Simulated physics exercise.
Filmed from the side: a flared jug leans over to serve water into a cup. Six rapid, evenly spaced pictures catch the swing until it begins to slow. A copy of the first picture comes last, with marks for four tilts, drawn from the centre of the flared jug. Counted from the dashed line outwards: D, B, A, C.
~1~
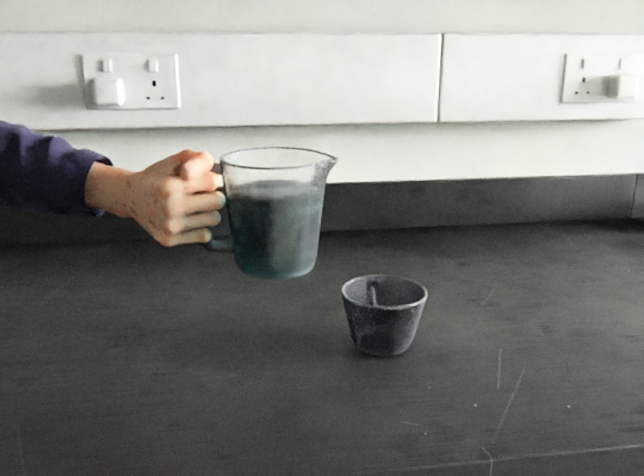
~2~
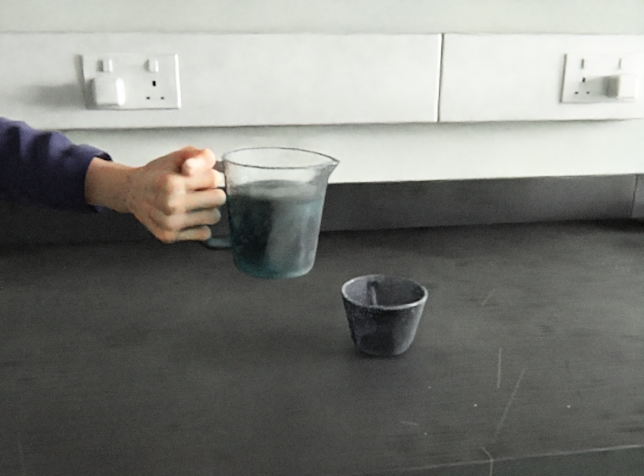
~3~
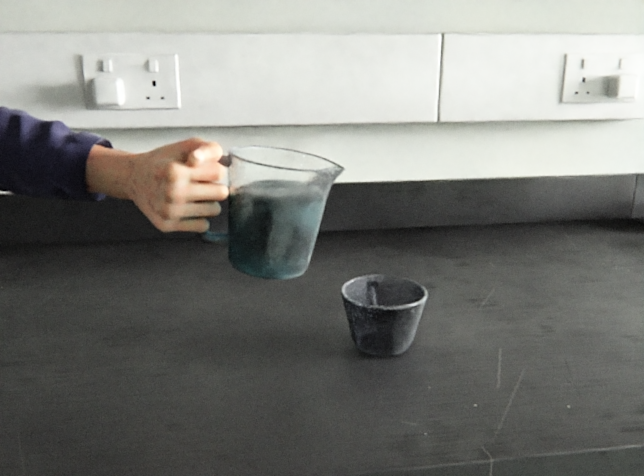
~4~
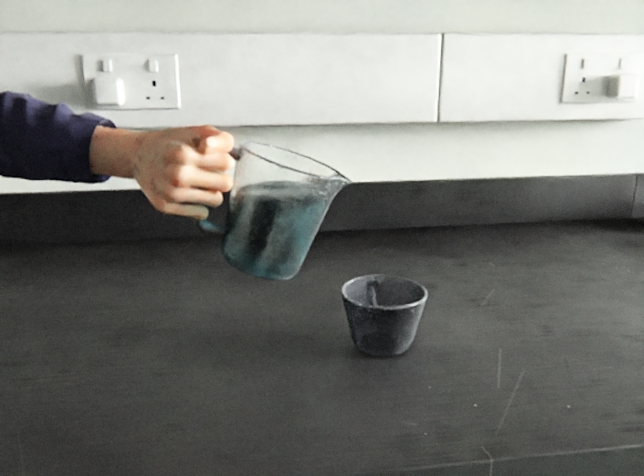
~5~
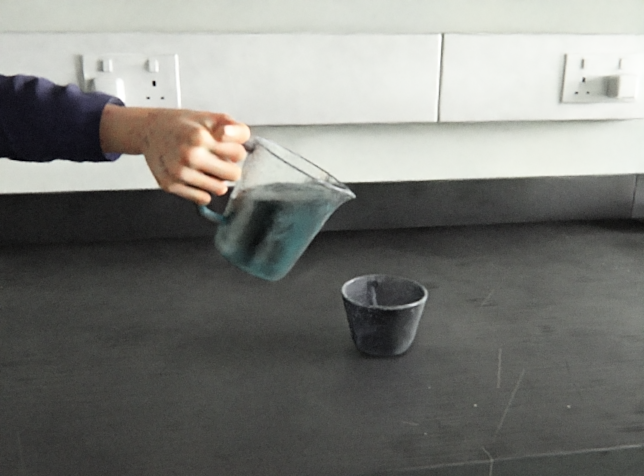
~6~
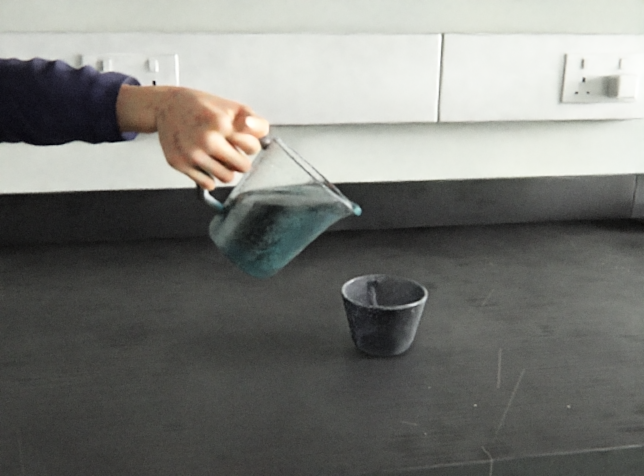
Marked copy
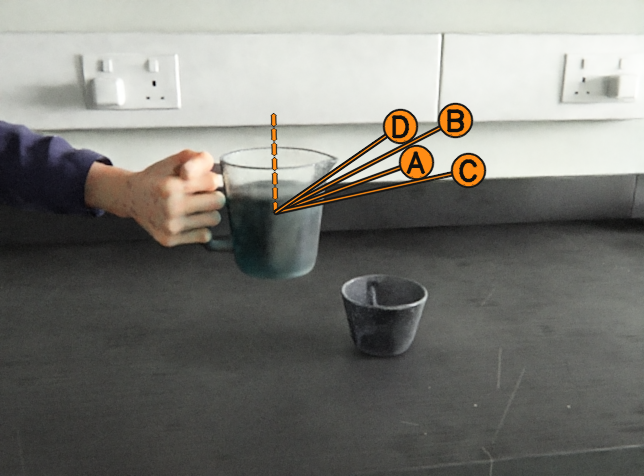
We see a hand holding a flared glass jug of bluish water above and to the left of a small dark cup, then steadily tilting it rightward until the water reaches the lip.
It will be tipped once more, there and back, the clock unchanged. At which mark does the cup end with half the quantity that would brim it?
D.
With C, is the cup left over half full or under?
Over.
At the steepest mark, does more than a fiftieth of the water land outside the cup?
Yes, it does.
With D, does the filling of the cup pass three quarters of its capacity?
No.
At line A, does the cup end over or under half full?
Over.
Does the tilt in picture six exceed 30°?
Yes.
On the marked copy, A at (400, 167); B at (440, 127); C at (452, 173); D at (386, 135).
For line A, the cup ends with about 75 % of what it can hold; 20 % of the water is spilt.
For line B, the cup ends with about 66 % of what it can hold; 10 % of the water is spilt.
For line C, the cup ends with about 83 % of what it can hold; 30 % of the water is spilt.
For line D, the cup ends with about 52 % of what it can hold.
